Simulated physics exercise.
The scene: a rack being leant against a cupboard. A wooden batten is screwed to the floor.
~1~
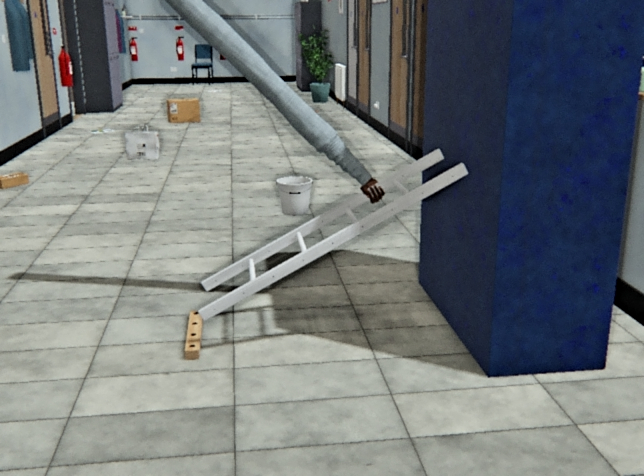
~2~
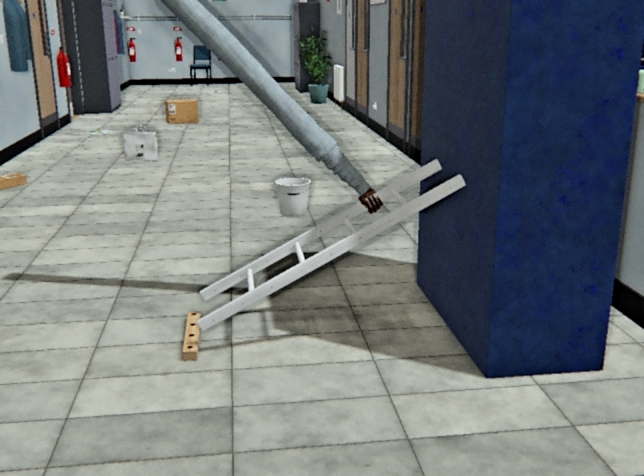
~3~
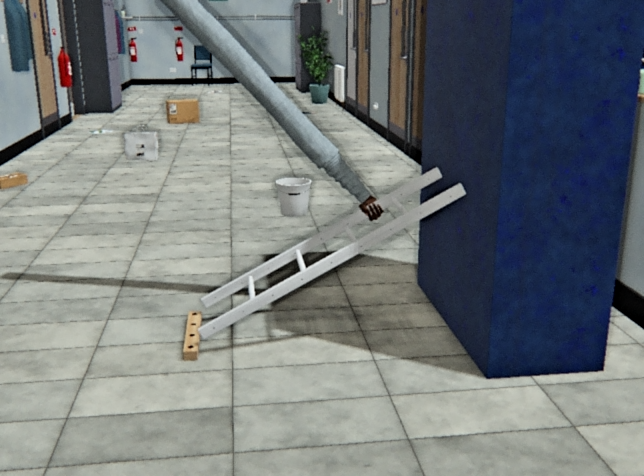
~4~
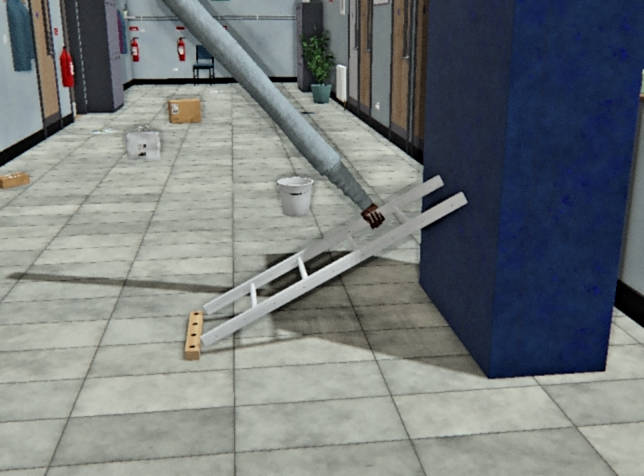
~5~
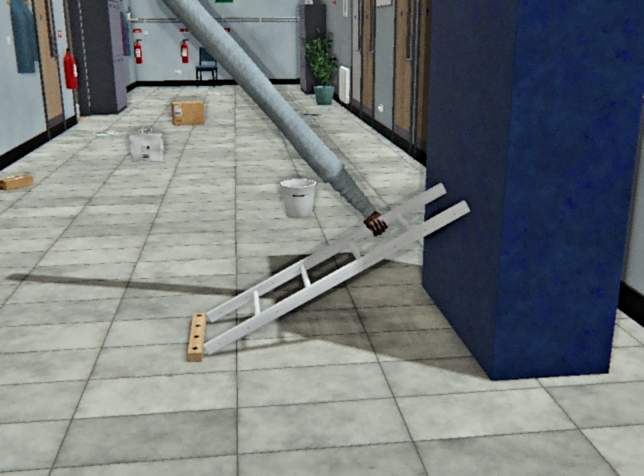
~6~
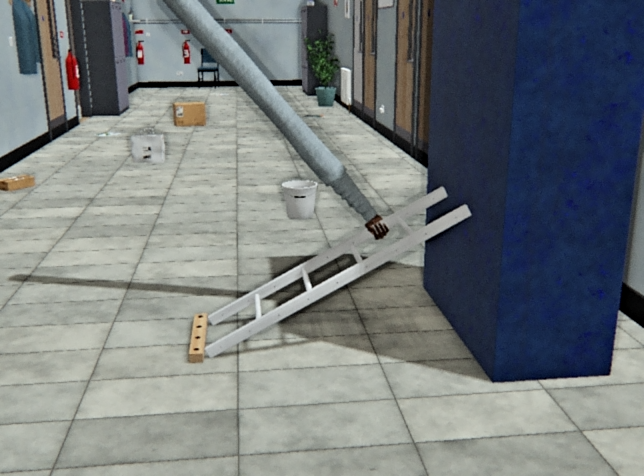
The video shows a hand at the end of a long grey sleeve lowering the upper end of a white rack slightly beside a blue cupboard, while its lower end stays by a wooden batten on the tiled floor.
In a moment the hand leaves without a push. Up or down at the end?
In the end the white rack holds its place.
Then, 0.10 s on from there, white rack moving near (331, 270).
Then, 0.48 s on from there, white rack at rest near (331, 270).
In the end, the white rack remains leaning, near (331, 270).
